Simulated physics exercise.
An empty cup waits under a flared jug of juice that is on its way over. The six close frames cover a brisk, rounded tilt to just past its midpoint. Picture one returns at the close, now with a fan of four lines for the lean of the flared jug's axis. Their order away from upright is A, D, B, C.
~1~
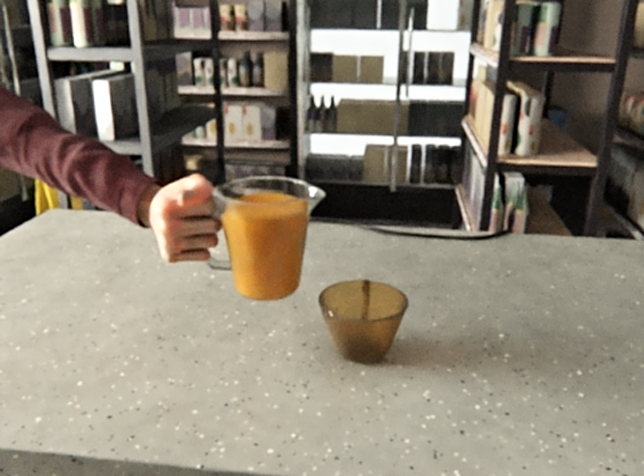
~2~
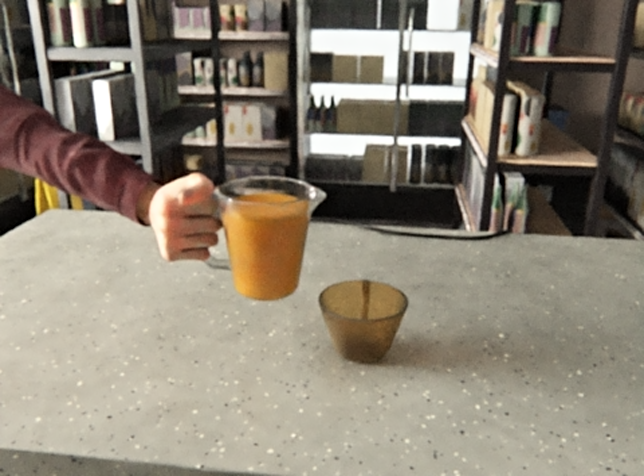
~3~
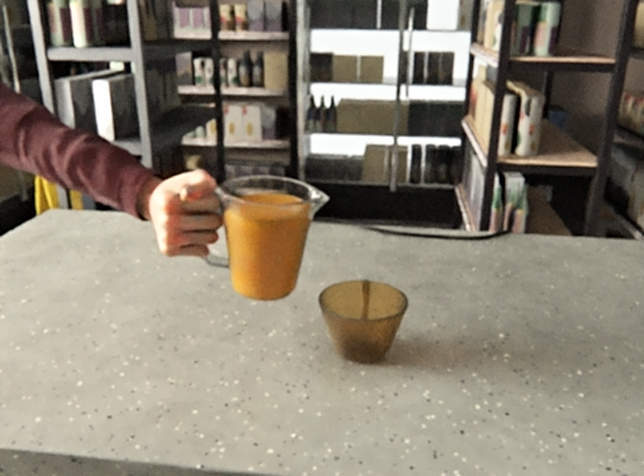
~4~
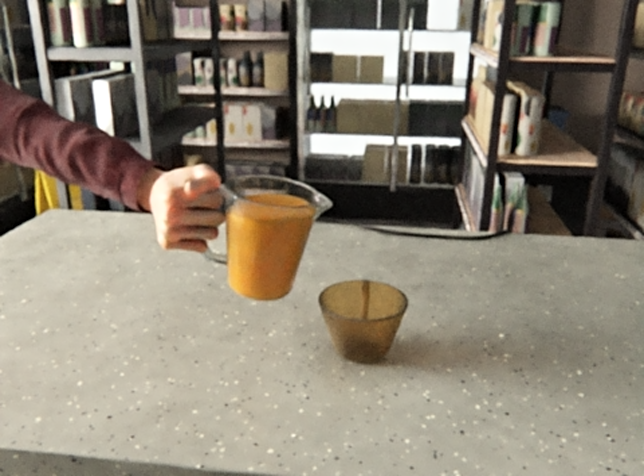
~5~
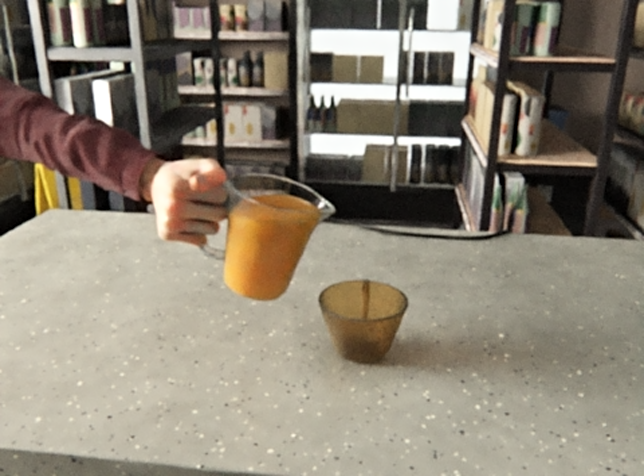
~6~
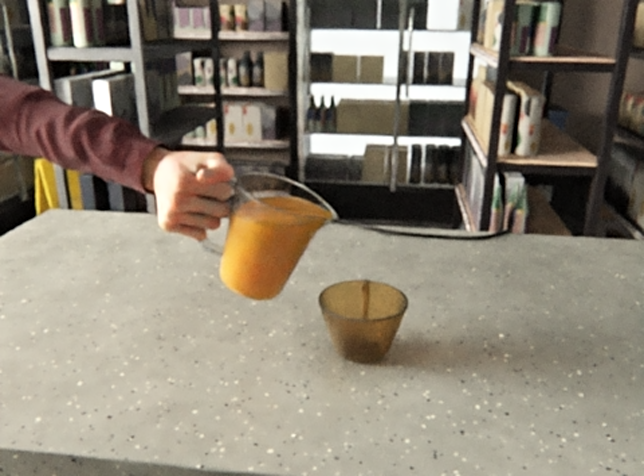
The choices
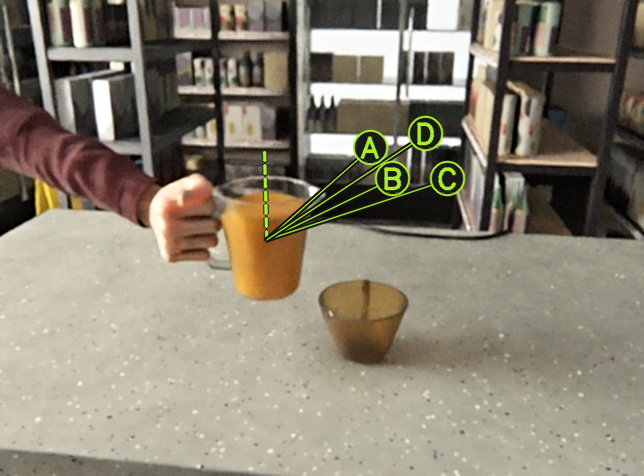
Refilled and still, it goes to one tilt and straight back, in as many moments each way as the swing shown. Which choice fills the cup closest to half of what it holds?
Go for D.
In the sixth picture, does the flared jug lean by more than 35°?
No.
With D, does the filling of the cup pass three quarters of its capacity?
No, less.
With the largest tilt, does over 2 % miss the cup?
Yes.
In lime, A at (358, 159); B at (377, 186); C at (431, 185); D at (411, 144).
With A, the cup ends with about 38 % of what it can hold; 3 % of the juice is spilt.
With B, the cup ends with about 60 % of what it can hold; 9 % of the juice is spilt.
With C, the cup ends with about 70 % of what it can hold; 14 % of the juice is spilt.
With D, the cup ends with about 51 % of what it can hold; 4 % of the juice is spilt.
